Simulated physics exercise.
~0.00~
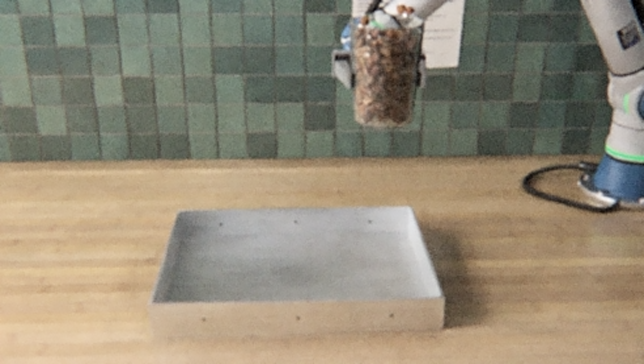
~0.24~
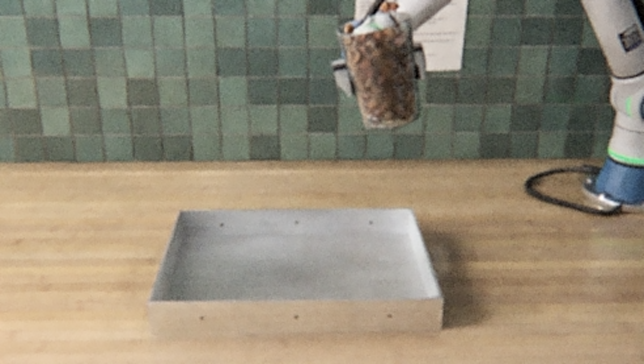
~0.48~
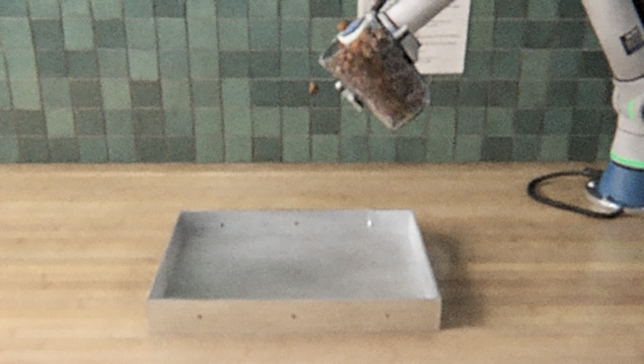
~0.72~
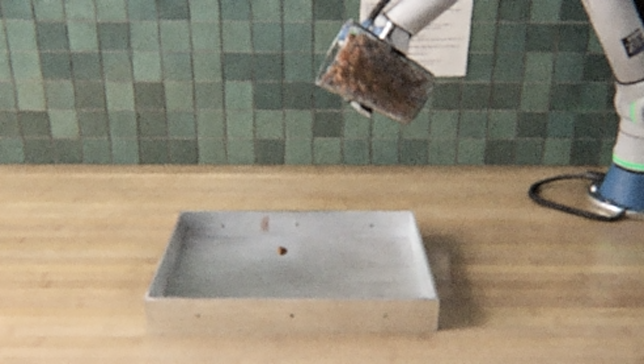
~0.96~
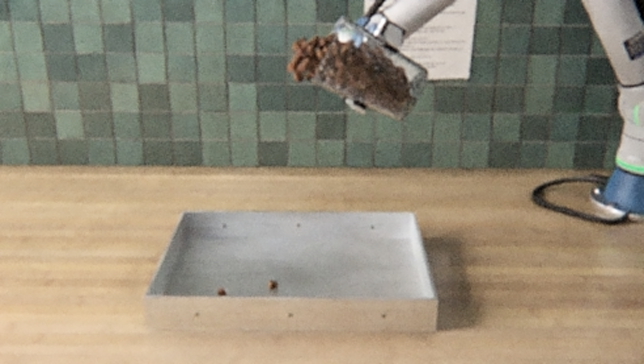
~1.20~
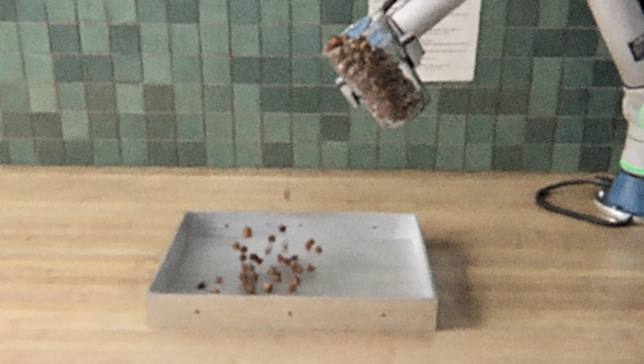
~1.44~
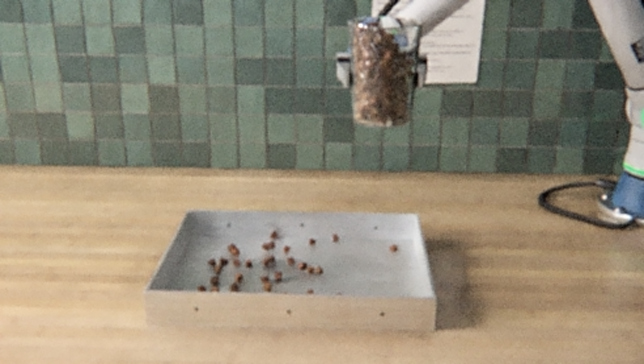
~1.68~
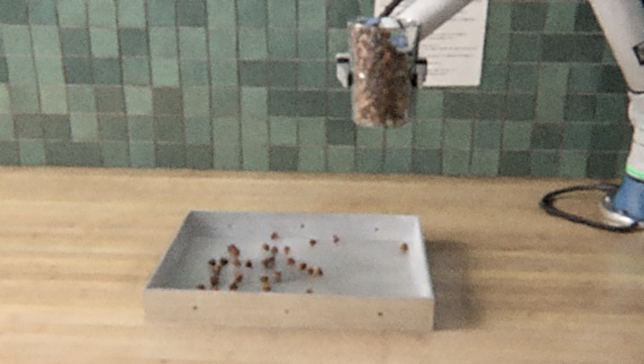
On a wooden table top before a green tiled wall, a robot arm tips a clear cup of brown pellets to the left above a grey tray, spilling some into it, then turns the cup upright, still mostly full, with the spilled pellets scattered across the tray.
